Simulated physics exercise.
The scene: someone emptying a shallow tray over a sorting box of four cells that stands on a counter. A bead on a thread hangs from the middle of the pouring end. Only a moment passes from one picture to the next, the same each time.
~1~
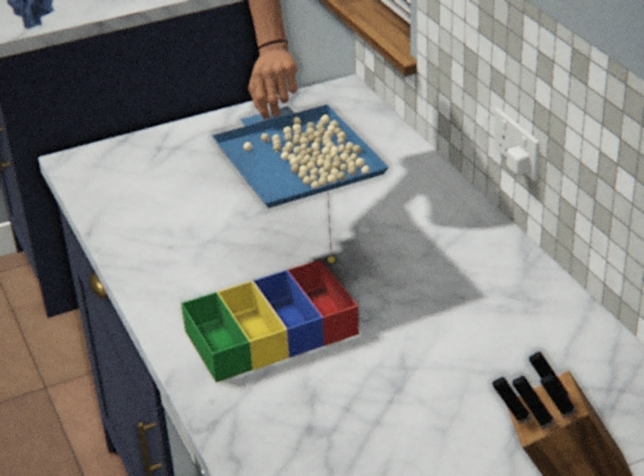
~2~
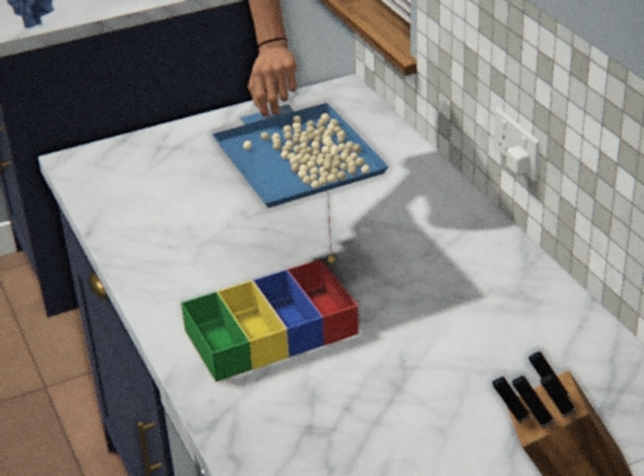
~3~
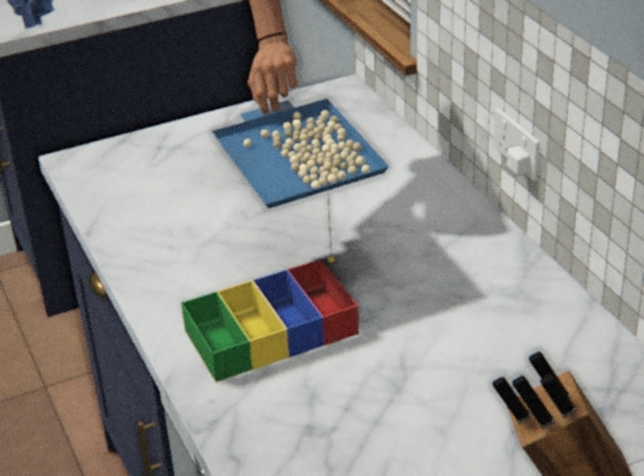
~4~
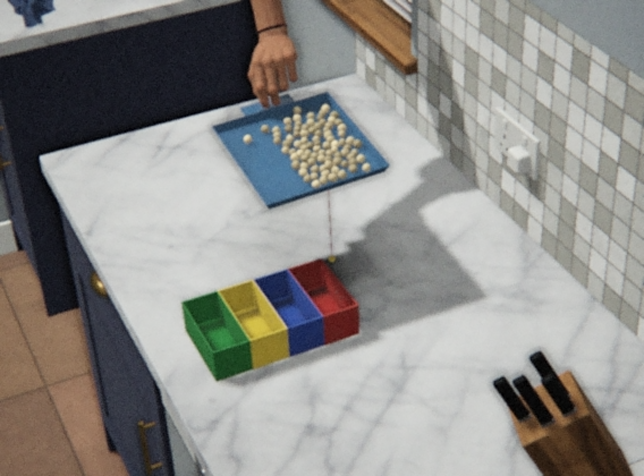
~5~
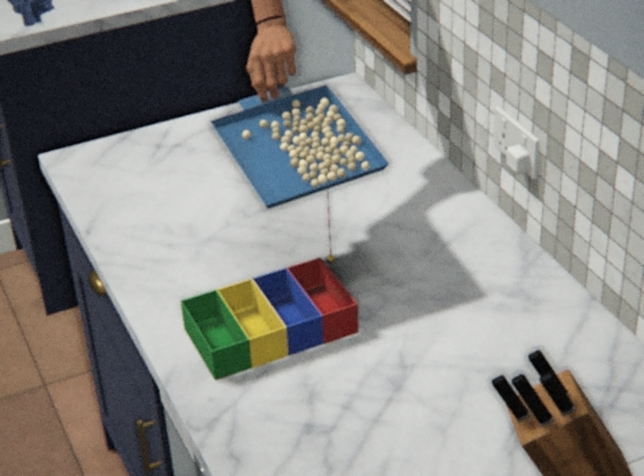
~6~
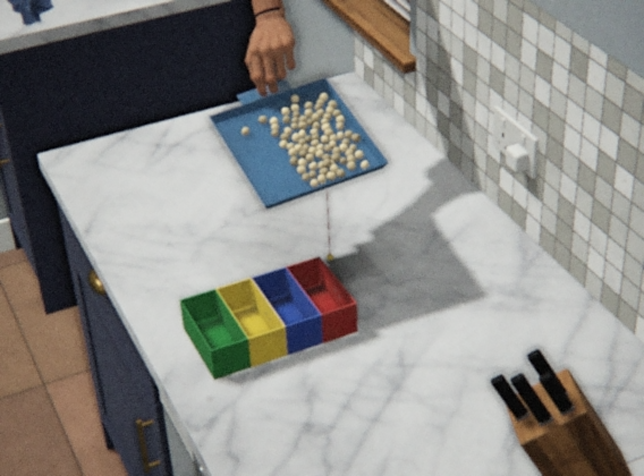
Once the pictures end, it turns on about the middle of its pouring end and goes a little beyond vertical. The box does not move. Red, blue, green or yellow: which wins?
The blue one ends fullest.
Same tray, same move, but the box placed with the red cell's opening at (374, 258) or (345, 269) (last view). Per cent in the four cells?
The first gives 100 %, the second 100 %.
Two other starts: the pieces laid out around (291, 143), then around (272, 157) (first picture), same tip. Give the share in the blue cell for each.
Near 60 % and 60 %.
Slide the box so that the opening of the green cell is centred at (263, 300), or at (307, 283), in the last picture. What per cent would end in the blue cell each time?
About 20 and 0 per cent.
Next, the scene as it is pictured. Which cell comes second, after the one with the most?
In second place: The red one.
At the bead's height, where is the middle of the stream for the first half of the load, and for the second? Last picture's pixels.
At about (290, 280), then at (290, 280).
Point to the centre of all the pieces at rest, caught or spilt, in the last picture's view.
Roughly at (294, 321).
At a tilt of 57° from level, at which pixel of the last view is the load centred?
Near (305, 179).
Soon, tray tipped steeply; most on the tray; a stray few in the blue cell; a stray few in the green cell; a stray few in the yellow cell; a stray few in the red cell; a stray few falling or outside the box.
A while on, tray tipped right over; about half in the blue cell; about a quarter in the red cell; a small part in the yellow cell; a stray few in the green cell; a small part falling or outside the box.
Towards the end, tray tipped past a quarter turn; about half in the blue cell; about a quarter in the red cell; a small part in the yellow cell; a stray few in the green cell; a small part falling or outside the box.
Finally, tray tipped past a quarter turn; about half in the blue cell; about a quarter in the red cell; a small part in the yellow cell; a stray few in the green cell; a small part outside the box.
